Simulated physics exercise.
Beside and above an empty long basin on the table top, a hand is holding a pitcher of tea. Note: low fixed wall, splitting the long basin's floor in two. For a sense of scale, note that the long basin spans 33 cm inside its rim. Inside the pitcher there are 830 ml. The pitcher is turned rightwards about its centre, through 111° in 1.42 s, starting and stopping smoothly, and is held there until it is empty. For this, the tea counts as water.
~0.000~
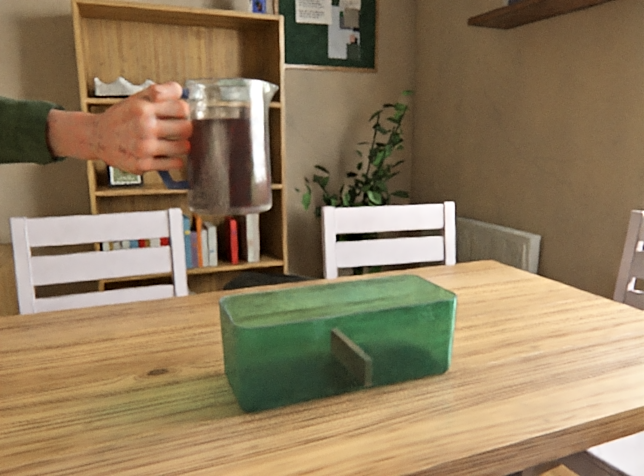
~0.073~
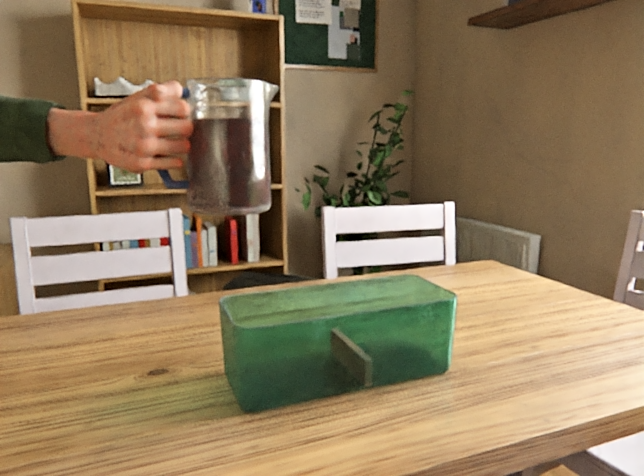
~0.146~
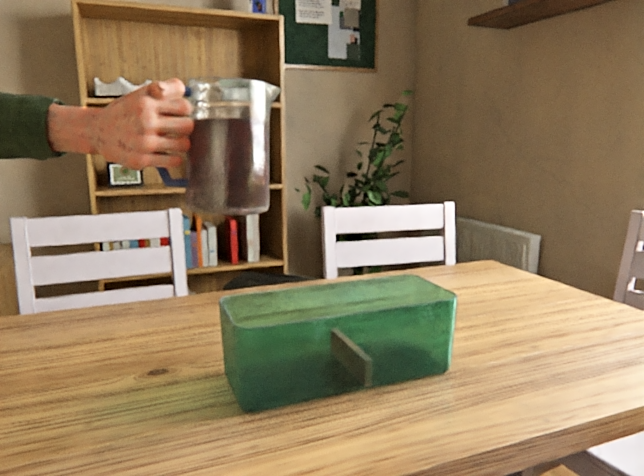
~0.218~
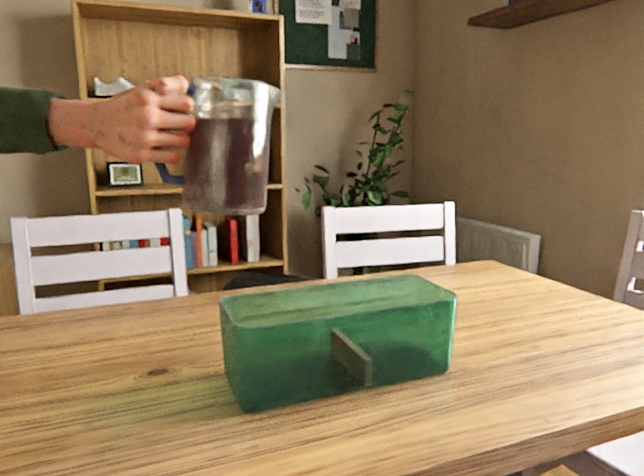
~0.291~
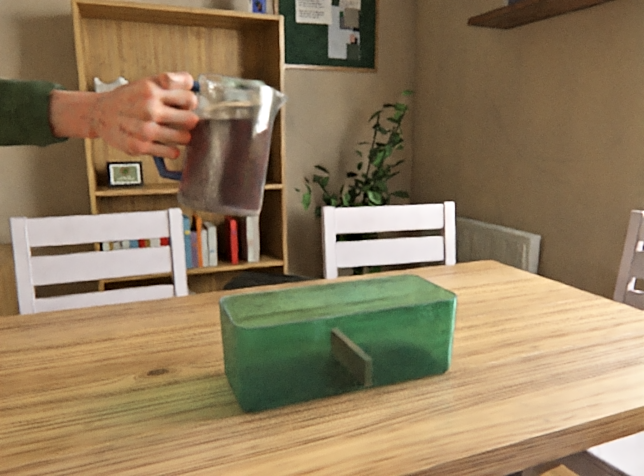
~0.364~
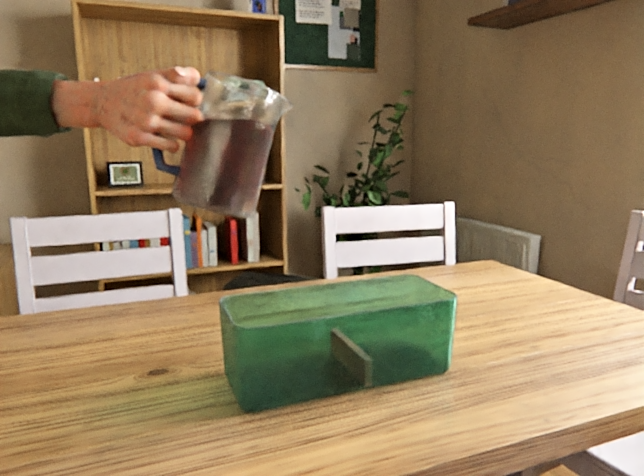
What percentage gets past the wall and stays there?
About 58 per cent.
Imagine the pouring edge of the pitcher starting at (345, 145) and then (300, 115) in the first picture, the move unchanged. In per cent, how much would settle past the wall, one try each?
Respectively about 90 and 80 percent.
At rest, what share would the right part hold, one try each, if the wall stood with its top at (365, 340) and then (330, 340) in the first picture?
I'd say 15 percent on the first go, 90 percent on the next.
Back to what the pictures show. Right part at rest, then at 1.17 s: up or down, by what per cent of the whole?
I'd say it grows by some 30.
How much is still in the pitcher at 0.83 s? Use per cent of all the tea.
Close to 92 in a hundred.
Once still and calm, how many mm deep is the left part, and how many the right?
The left side settles near 16 mm and the right side near 28 mm.
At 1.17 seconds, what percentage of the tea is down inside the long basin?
That comes to about 32 percent.
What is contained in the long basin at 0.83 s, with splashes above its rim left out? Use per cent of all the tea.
0 %, more or less.
After 0.83 s the tilt is 70° and 93 per cent is still to pour, 0 is left of the wall and 0 right of it.
After 1.17 s the tilt is 103° and 41 per cent is still to pour, 4 is left of the wall and 27 right of it.
After 1.53 s the tilt is 111° and 3 per cent is still to pour, 31 is left of the wall and 58 right of it.
After 1.92 s the tilt is 111° and 0 per cent is still to pour, 40 is left of the wall and 58 right of it.
In the end 40 per cent lies left of the wall, 58 right of it and 2 outside.
